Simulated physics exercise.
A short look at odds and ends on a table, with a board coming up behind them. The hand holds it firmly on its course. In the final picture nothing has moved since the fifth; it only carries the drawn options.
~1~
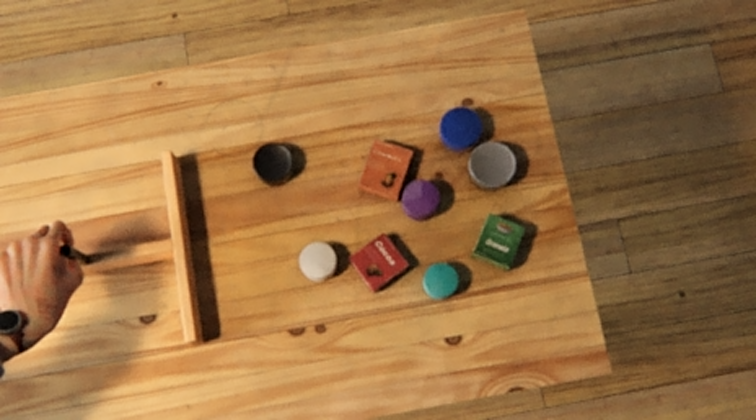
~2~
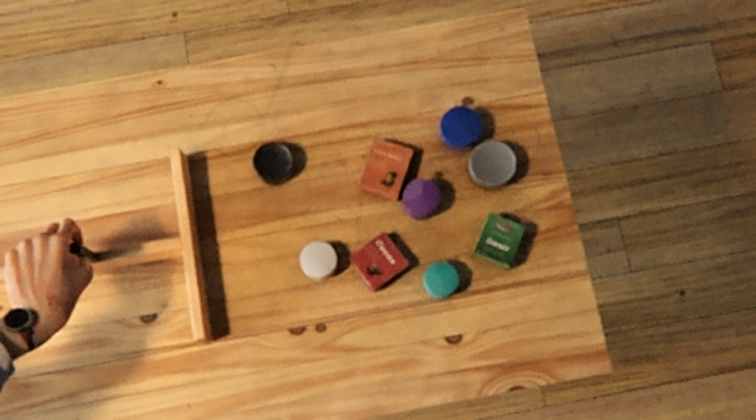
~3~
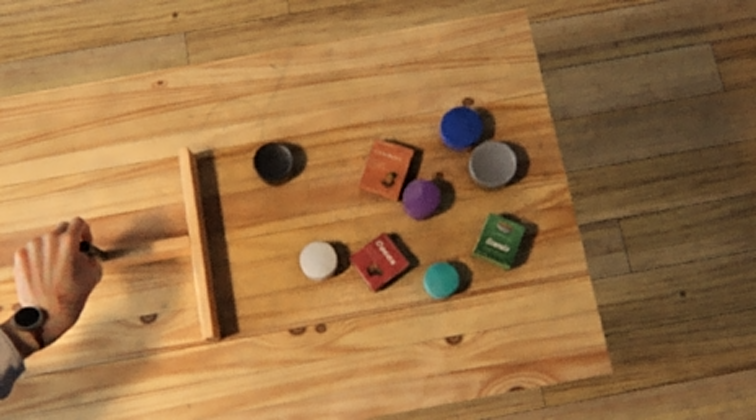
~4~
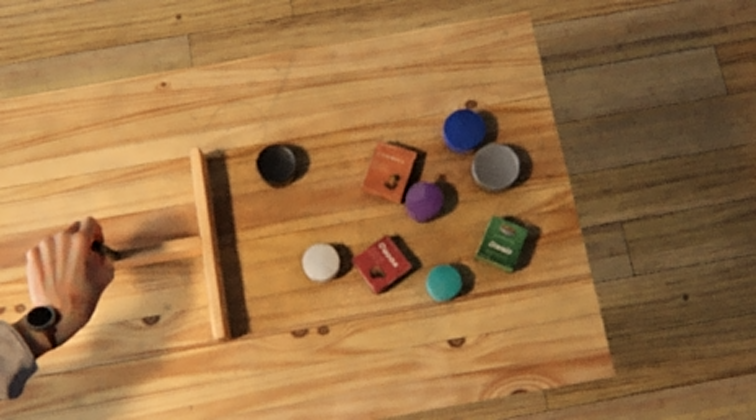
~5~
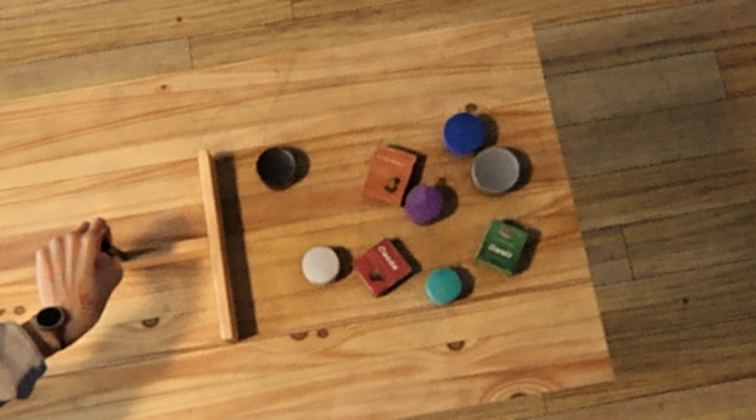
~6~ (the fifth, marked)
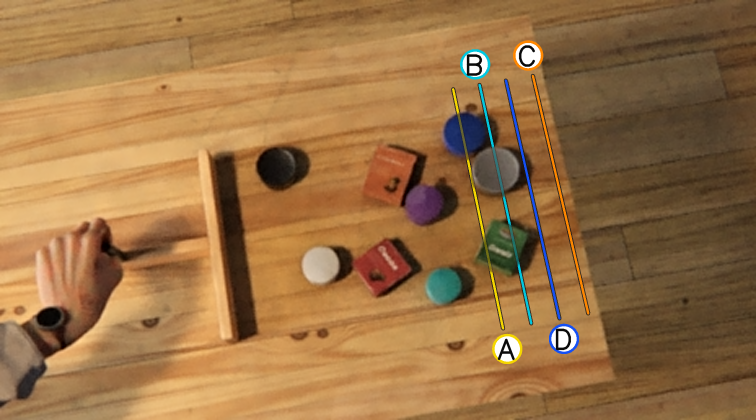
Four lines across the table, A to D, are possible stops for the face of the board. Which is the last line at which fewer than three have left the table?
Line B.
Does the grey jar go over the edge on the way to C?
Yes.
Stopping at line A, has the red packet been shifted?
Yes.
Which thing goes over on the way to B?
The grey jar.
On the marked copy, A at (477, 205); B at (505, 200); C at (560, 191); D at (532, 195).
With B. Early on, board (319, 223); black jar (335, 159); red packet (396, 267).
Further on, board (425, 205); grey jar (506, 175); green box (508, 246).
At the end, board (505, 192); grey jar over the edge; blue pot (547, 108); one fallen.
As for the rest, A is within the limit but short; C drops eight; D drops four.
